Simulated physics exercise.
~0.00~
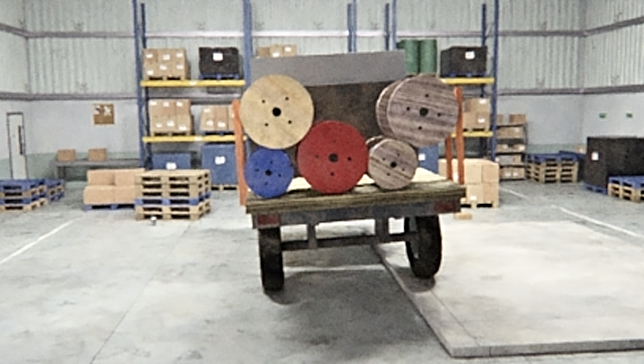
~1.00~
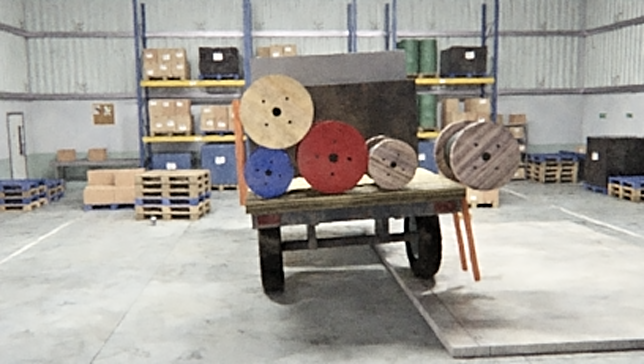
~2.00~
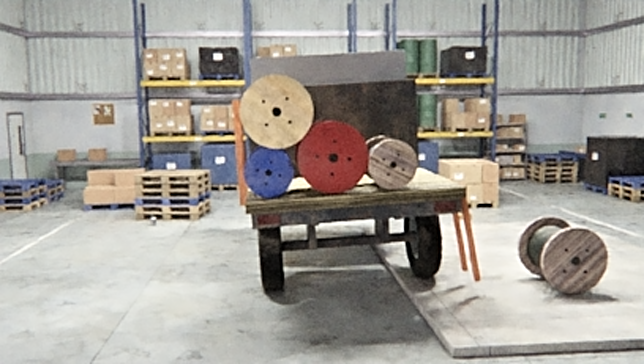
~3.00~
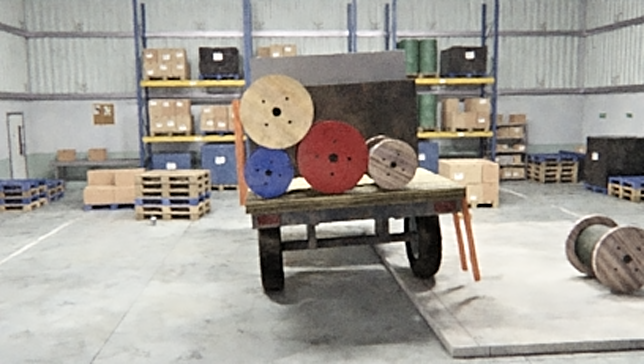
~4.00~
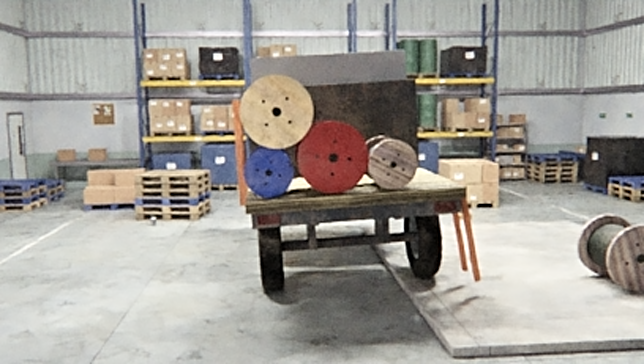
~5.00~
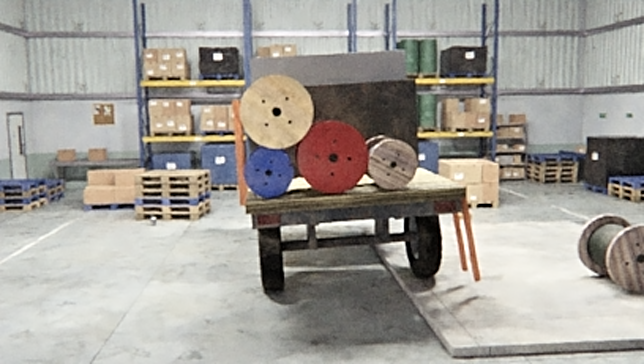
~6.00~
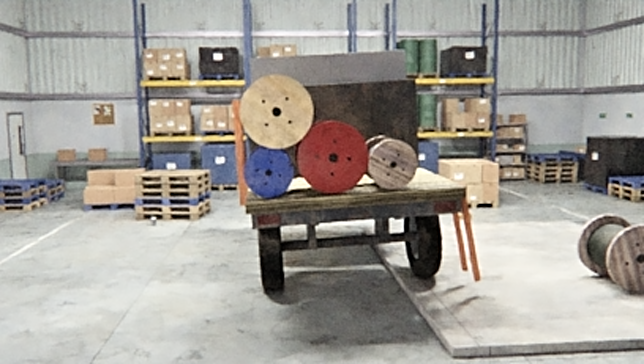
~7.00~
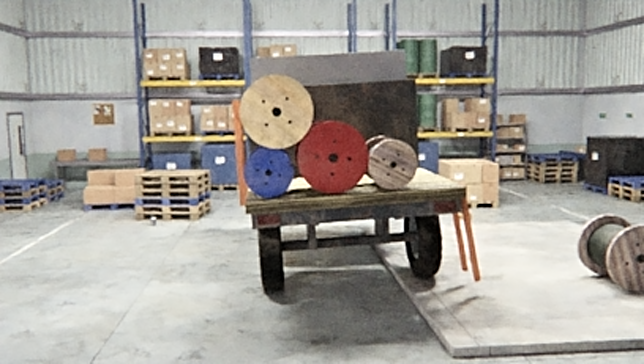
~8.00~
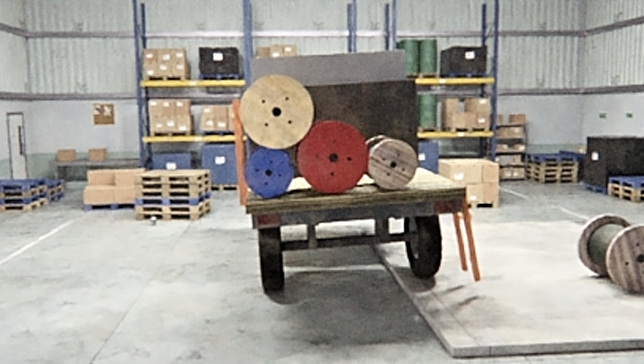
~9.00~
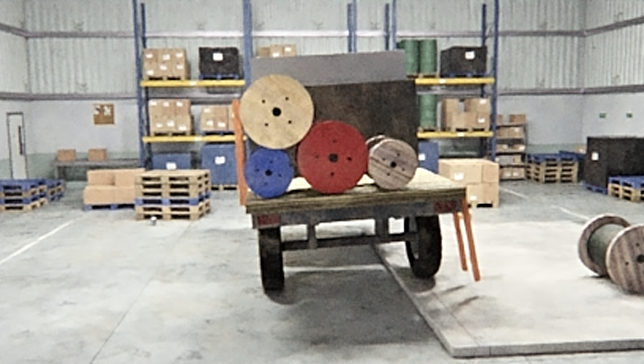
To begin with, five cable reels sit stacked with their ends facing us on a flatbed parked in a warehouse, held between orange posts on either side. The posts on the right swing down, and the upper right wooden reel moves out over that edge. It drops off the flatbed to the pale floor slab below, turning so its dark wound middle shows. It then rolls farther right, toward the edge of the view, and comes to rest there. The blue, red, pale wooden and smaller grey-brown reels stay aboard, settled and still.
